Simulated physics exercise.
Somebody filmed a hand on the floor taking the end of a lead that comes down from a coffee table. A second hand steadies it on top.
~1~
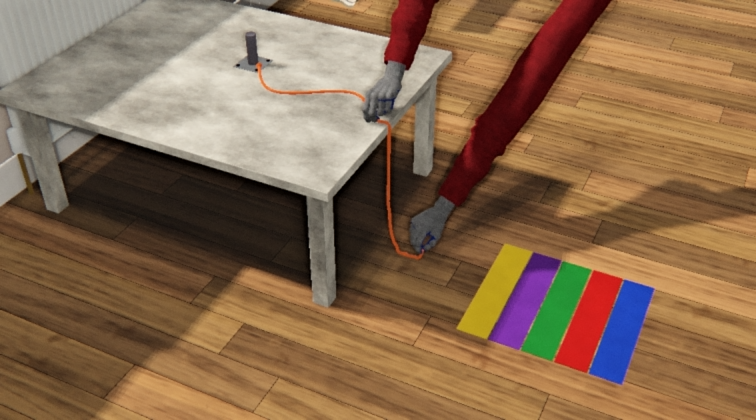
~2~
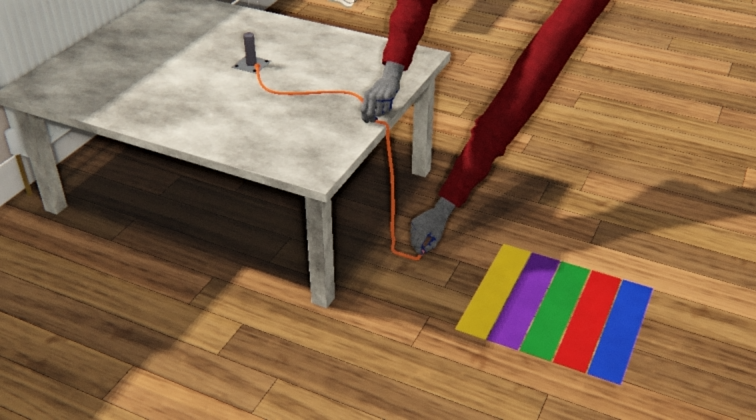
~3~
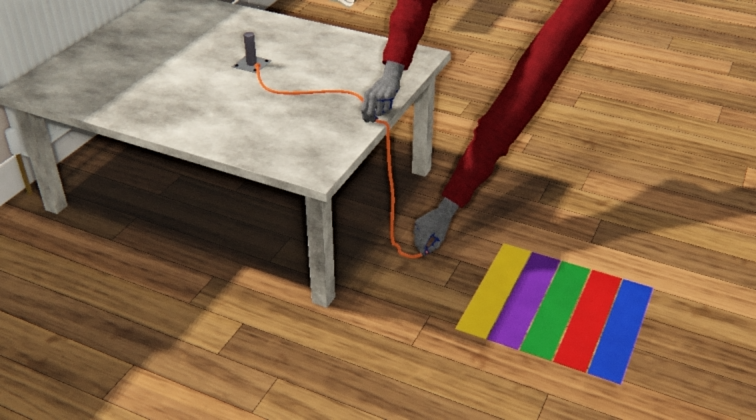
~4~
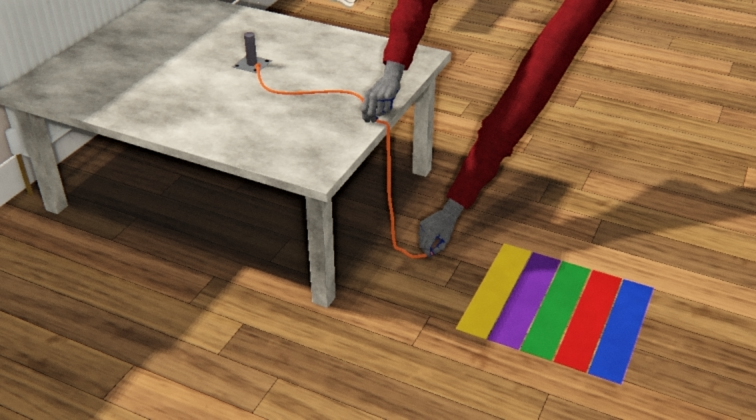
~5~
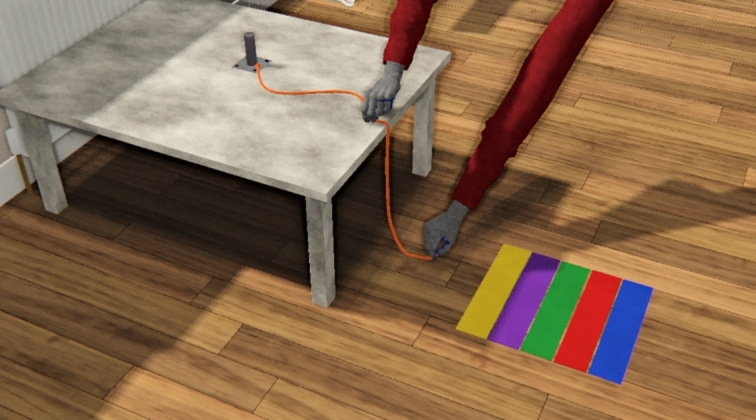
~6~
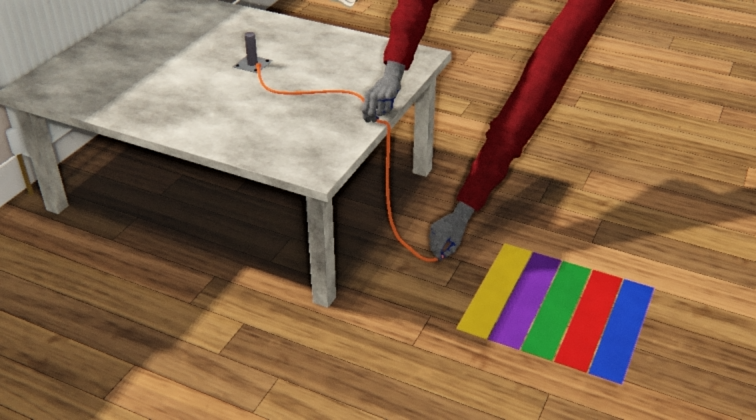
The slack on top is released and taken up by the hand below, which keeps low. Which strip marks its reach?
It gets as far as the green strip.
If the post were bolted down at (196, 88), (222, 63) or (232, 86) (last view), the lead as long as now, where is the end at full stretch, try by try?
Try by try, around (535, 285), (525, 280) and (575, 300).
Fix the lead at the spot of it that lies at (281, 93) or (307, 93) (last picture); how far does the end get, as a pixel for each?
Try by try, around (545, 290) and (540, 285).
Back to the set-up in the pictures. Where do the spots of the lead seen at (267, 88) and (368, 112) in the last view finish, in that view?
At (295, 80), then (396, 126).
Soon after, end near (512, 278); over yellow.
Then, end near (545, 288); over purple.
At full stretch, end near (564, 294); over green. The green one.
